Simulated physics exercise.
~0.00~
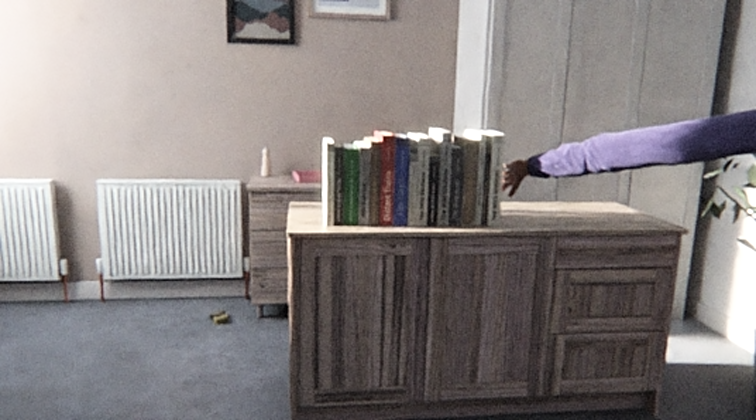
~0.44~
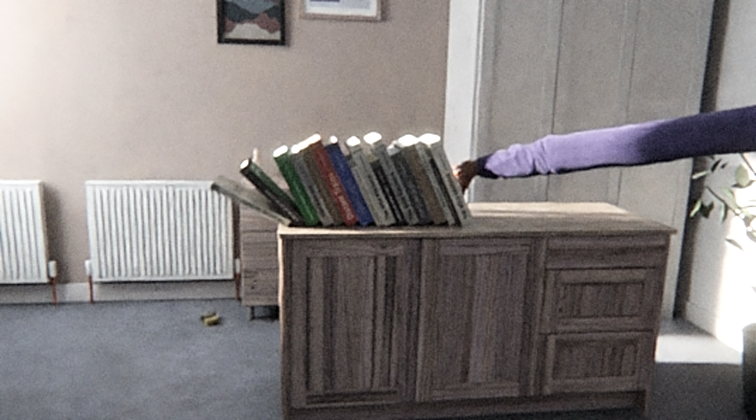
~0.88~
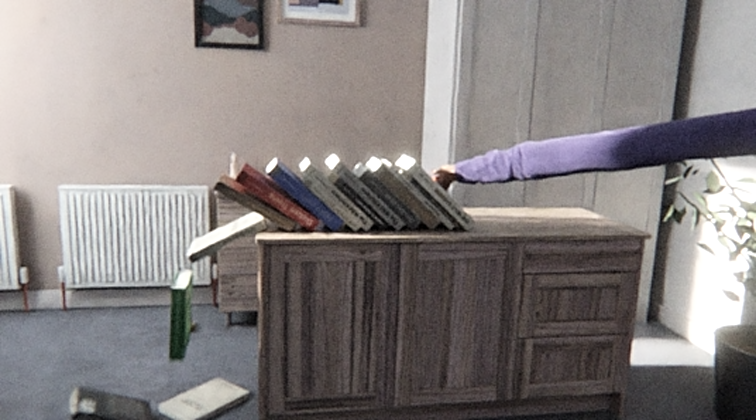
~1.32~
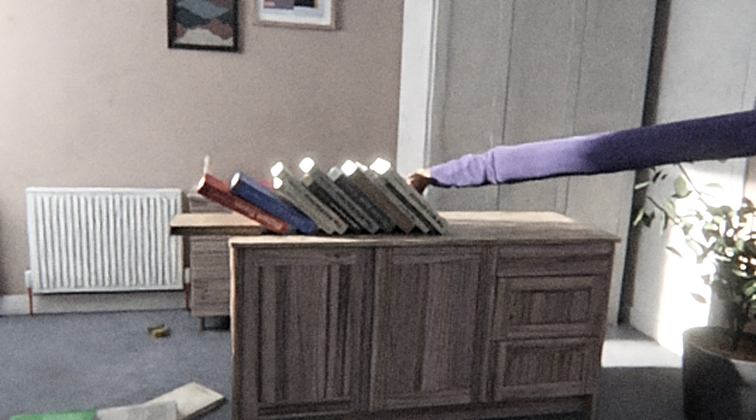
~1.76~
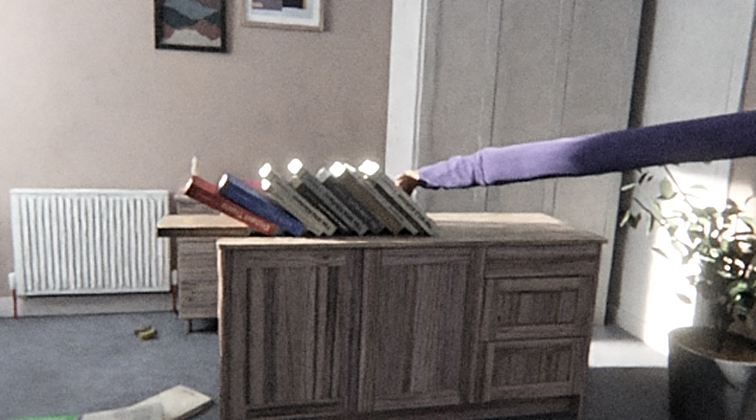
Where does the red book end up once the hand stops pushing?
It stays up on the cabinet, tilted far over at the left end of the row with its upper part sticking out past the edge.
At first, a row of books stands upright on a wooden cabinet while a purple-sleeved arm reaches in from the right, its hand at the row's right end. The hand pushes left, and the whole row tips over toward the cabinet's left edge. Books at the far end slide off, with the green one dropping upside down beside the cabinet as others land on the carpet. The red and blue books tilt steeply behind them but stay on top. Finally the hand holds still against the leaning row, with the red book jutting past the edge and the fallen books lying on the floor.
